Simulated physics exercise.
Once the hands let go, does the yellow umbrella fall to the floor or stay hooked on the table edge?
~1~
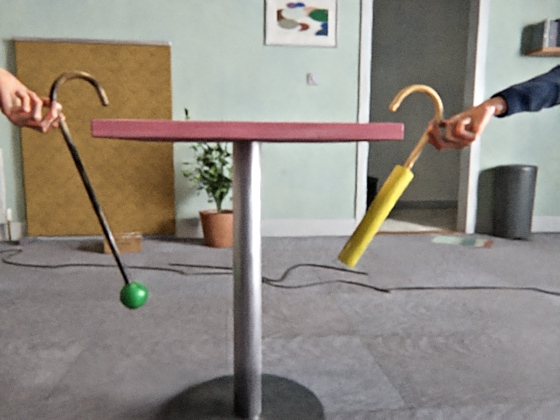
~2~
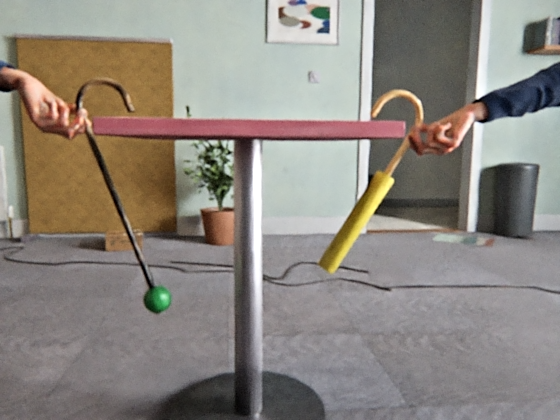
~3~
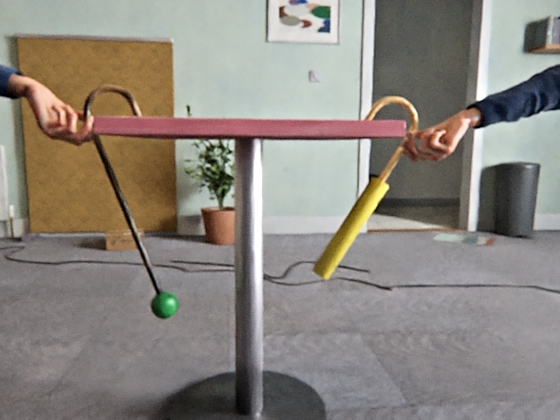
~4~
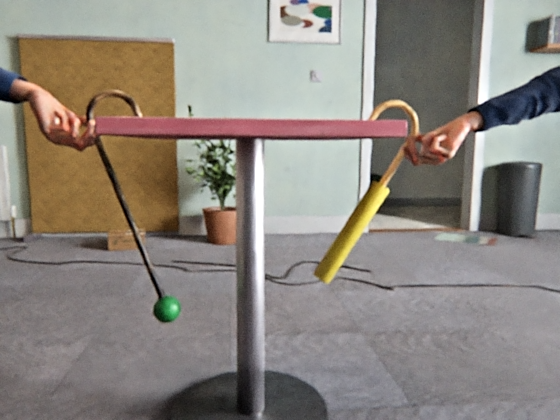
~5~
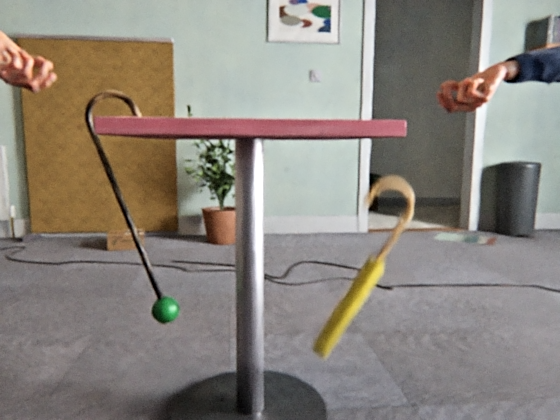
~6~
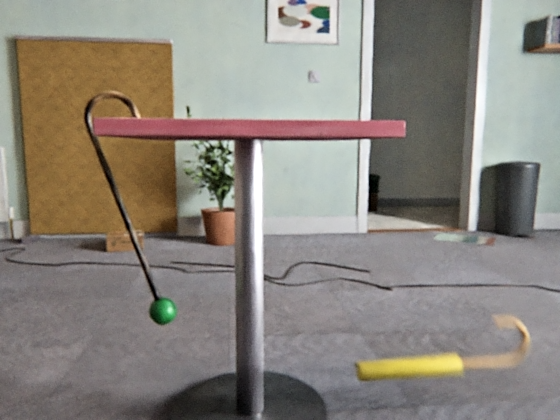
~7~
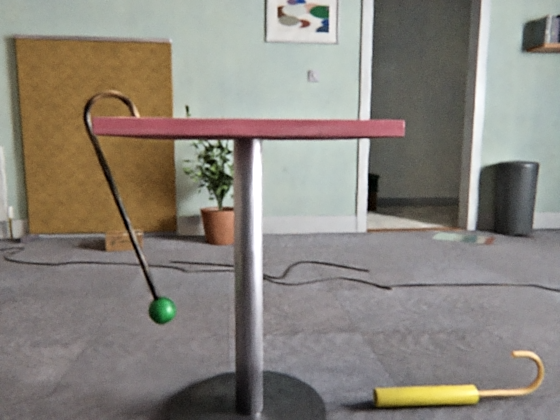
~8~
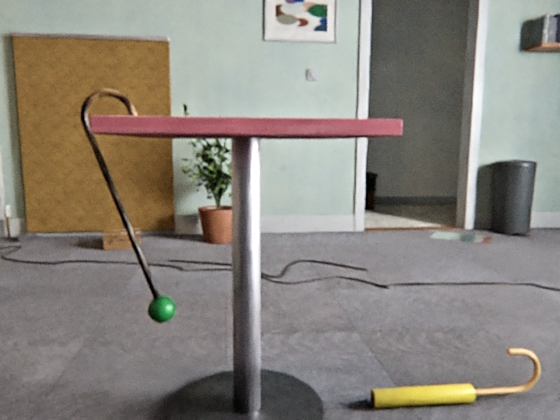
The yellow umbrella falls past the right edge of the table and ends up lying on the floor.
